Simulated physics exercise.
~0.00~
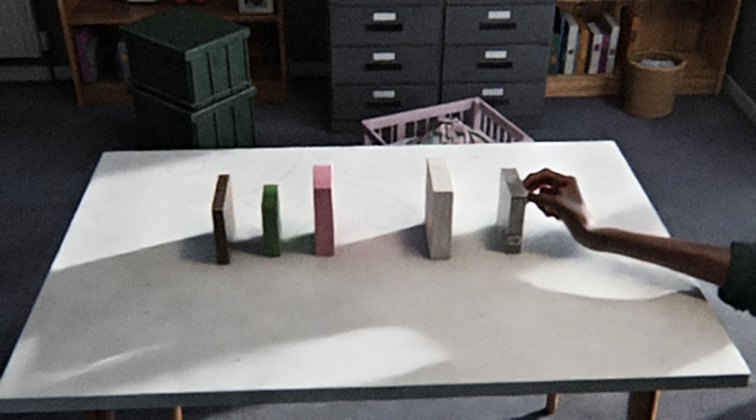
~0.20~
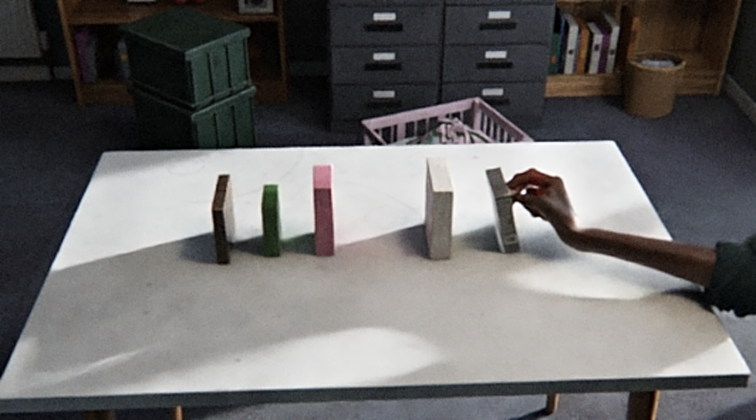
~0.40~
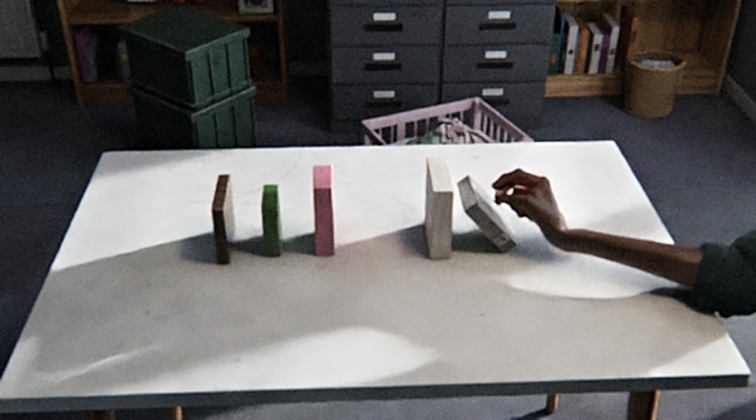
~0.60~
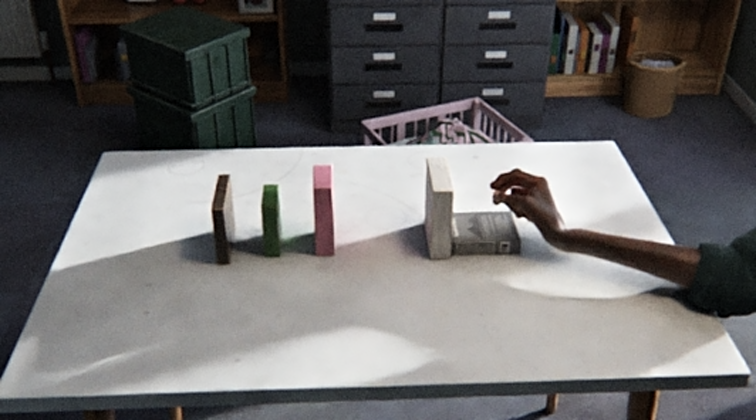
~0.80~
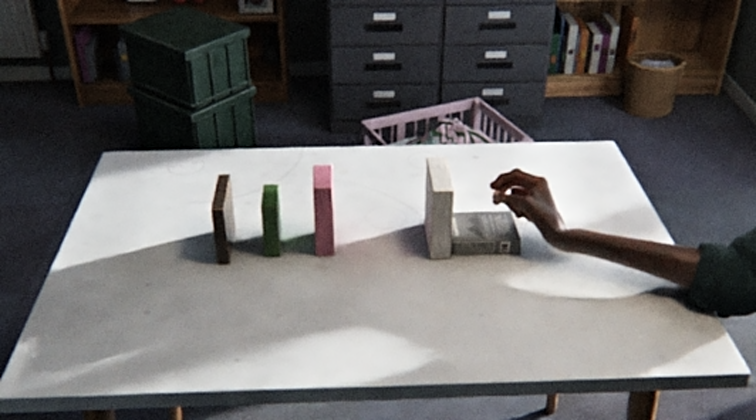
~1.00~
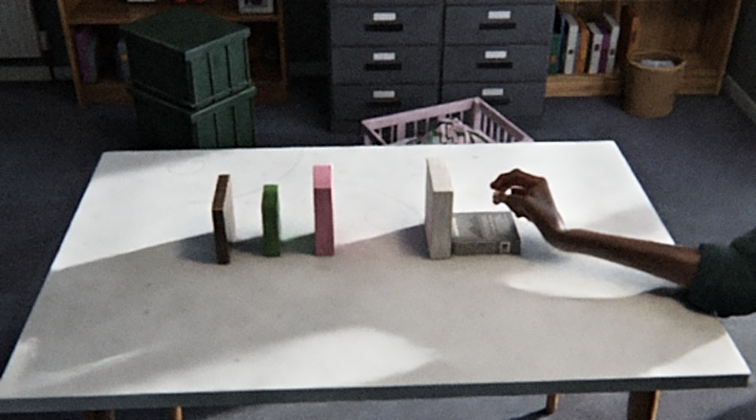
Hand tipping a grey packet leftward onto its side beside a white board, which stays upright with pink, green and dark blocks.
